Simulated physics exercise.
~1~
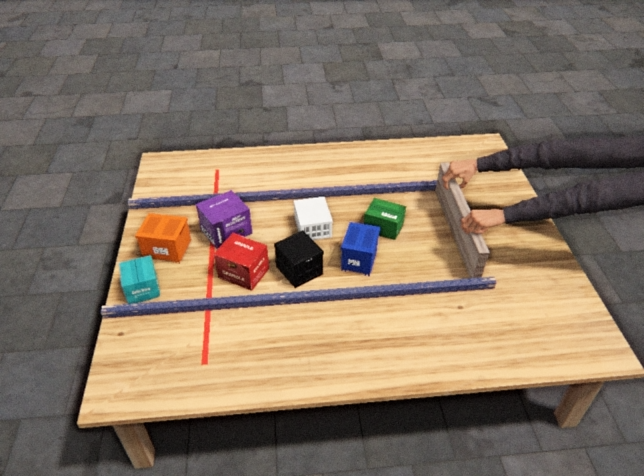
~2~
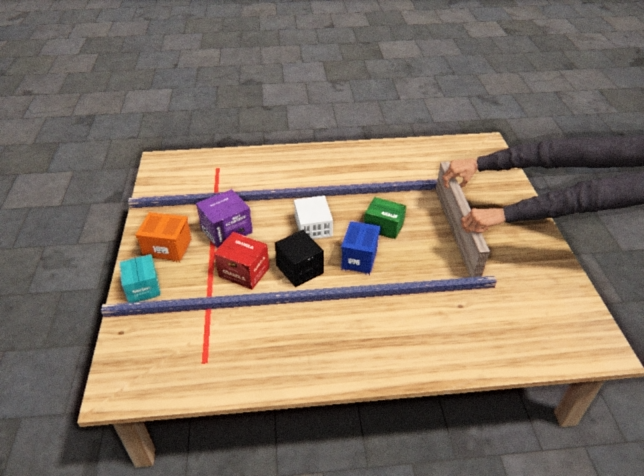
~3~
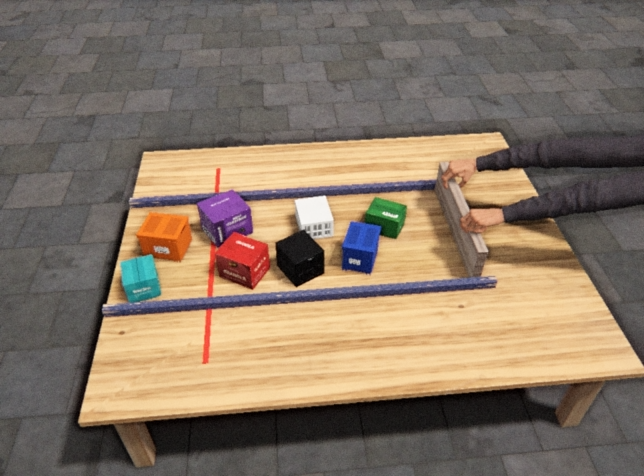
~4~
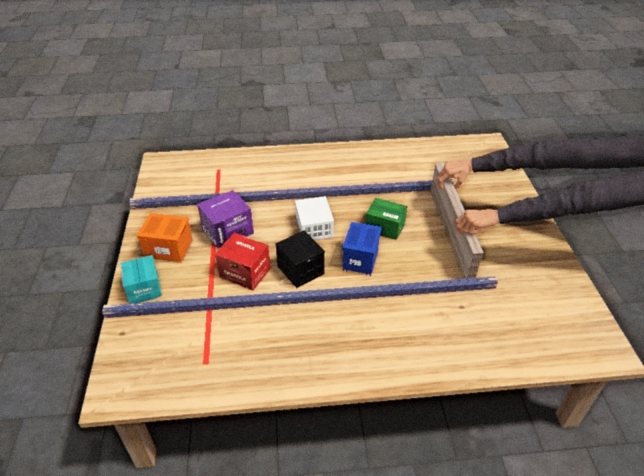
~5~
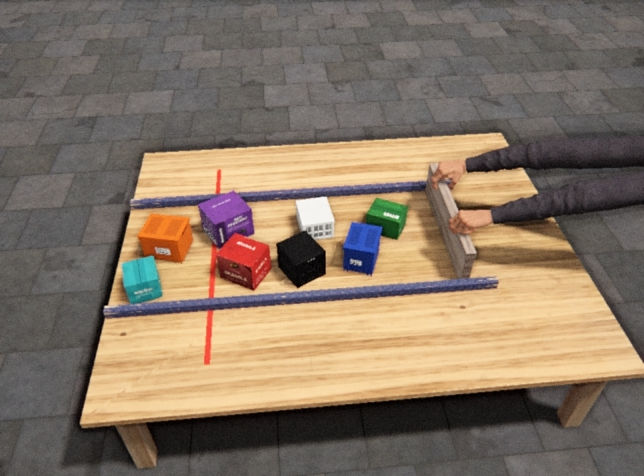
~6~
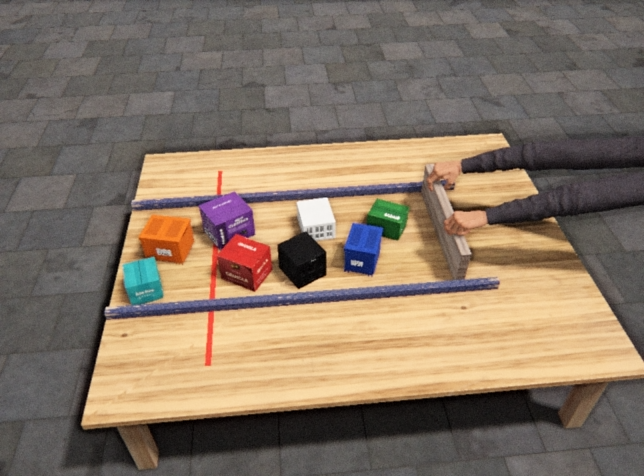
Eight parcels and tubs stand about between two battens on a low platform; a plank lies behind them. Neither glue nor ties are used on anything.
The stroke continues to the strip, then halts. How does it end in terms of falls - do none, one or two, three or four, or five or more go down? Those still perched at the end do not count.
Seems the ones that don't stay up number one or at most two, for sure.
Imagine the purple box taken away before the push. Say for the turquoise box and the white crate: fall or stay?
Turquoise box drops; white crate stays put.
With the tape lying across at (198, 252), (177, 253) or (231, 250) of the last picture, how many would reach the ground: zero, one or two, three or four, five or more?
Going one by one, the answers are either three or four, three or four and one or two.
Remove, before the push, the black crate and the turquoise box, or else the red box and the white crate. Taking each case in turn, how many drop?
0 in the first case, 0 in the second.
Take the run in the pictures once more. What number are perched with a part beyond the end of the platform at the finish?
The answer comes to 2.
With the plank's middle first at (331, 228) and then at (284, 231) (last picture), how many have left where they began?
The counts are 5 and 7.
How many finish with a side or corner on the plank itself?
The number is 2.
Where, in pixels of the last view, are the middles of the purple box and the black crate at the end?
Going in order, first (136, 213) and next (163, 265).
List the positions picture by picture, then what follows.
The first frame shows turquoise box (140, 280); orange tote (165, 238); purple box (225, 219); plank (459, 218); tape (212, 249).
The second frame shows orange tote (165, 237); blue tote (360, 248).
The third frame shows purple box (226, 218); plank (458, 218).
The fourth frame shows turquoise box (141, 280); green parcel (386, 219).
The fifth frame shows orange tote (167, 239); black crate (301, 259).
The sixth frame shows turquoise box (143, 281); orange tote (168, 240); purple box (228, 221); plank (443, 220); tape (215, 251).
A little later, none off yet; turquoise box at rest near (143, 281); orange tote at rest near (168, 240); purple box at rest near (228, 221).
Next, none off yet; turquoise box at rest near (143, 281); orange tote at rest near (168, 240); purple box shifted a little near (217, 220).
Later still, none off yet; turquoise box shifted a little near (130, 282); orange tote shifted about its own width near (129, 242); purple box shifted about its own width near (170, 218).
When it is over, the number that fall off is one or two; down, orange tote and turquoise box.
